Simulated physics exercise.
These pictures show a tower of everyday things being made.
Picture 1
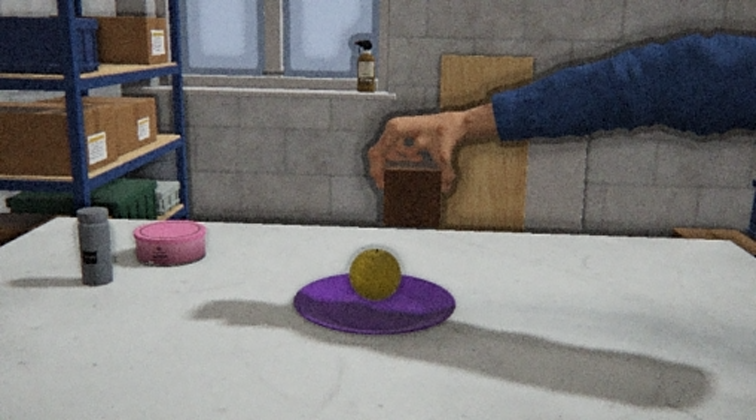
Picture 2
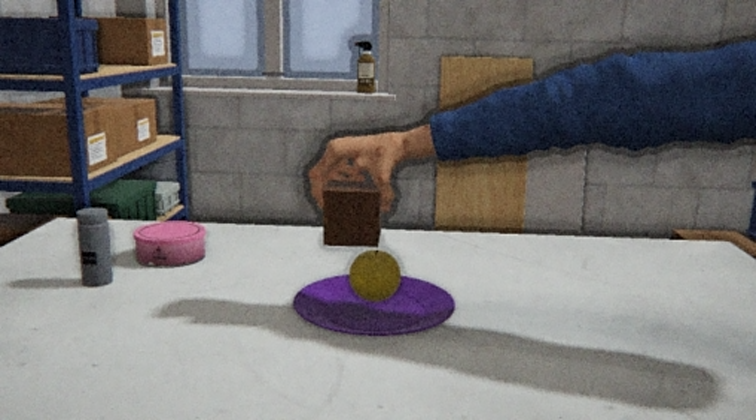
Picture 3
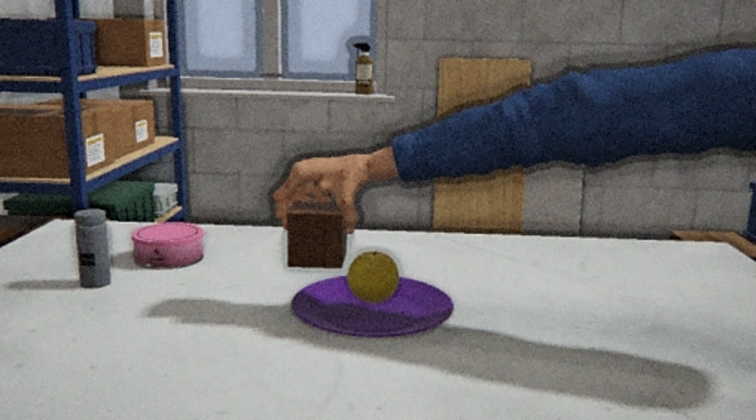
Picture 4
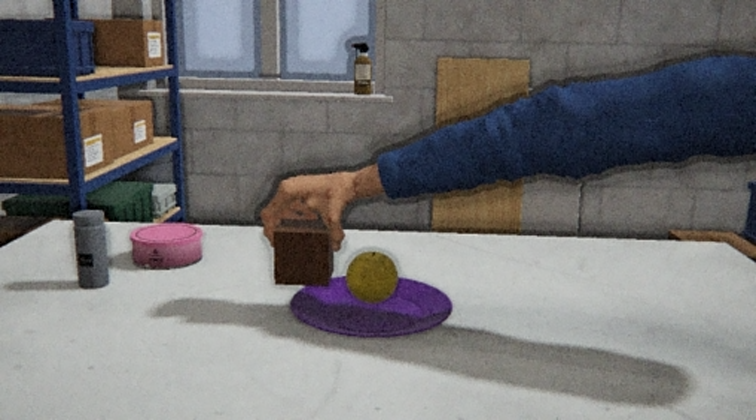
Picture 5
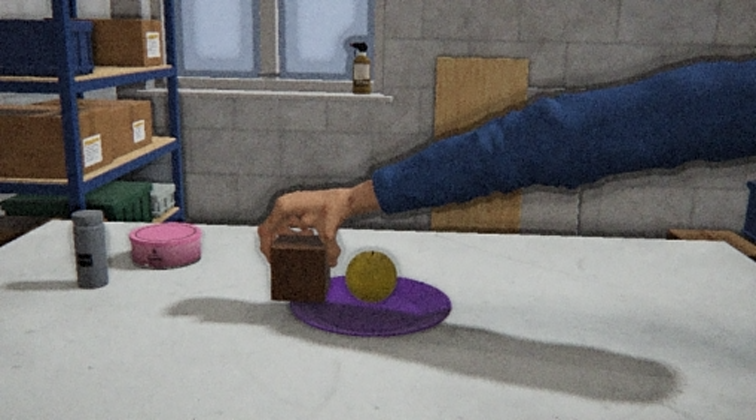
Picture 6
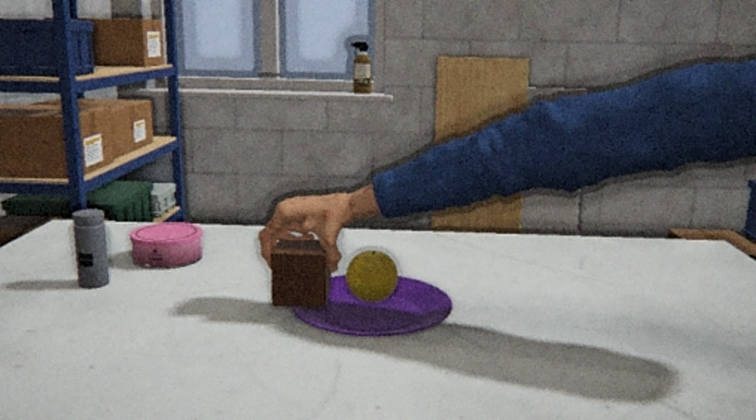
An arm in a blue sleeve reaches in from the right over a white table, seen from the front and slightly above, in a room with a grey block wall, a window and blue shelving. A yellowish ball-shaped fruit sits on a purple plate, with a grey shaker and pink round container to the left. The hand carries a brown block leftward and down, setting it at the plate's left side while still gripping it.
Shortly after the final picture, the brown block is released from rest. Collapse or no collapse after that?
The pile will stay secure.
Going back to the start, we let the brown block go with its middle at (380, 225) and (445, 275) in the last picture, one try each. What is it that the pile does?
Result 1: Pile falls; result 2: Pile stable.
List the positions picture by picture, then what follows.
In the first picture, still above its spot; brown block (412, 193); purple plate (375, 305).
In the second picture, still above its spot; brown block (353, 213); grey shaker (95, 247).
In the third picture, still above its spot; brown block (318, 234); purple plate (373, 308).
In the fourth picture, still above its spot; brown block (305, 251); grey shaker (91, 250).
In the fifth picture, still above its spot; brown block (301, 267); purple plate (371, 308).
In the sixth picture, set down, still held; brown block (302, 272); grey shaker (91, 249).
Then, 1.00 s after the last picture, nothing has stirred.
Then, 2.00 s after the last picture, brown block resting near (302, 272).
At rest, all 5 in place. Seen from the same camera at the end, brown block near (302, 273). The pile holds.
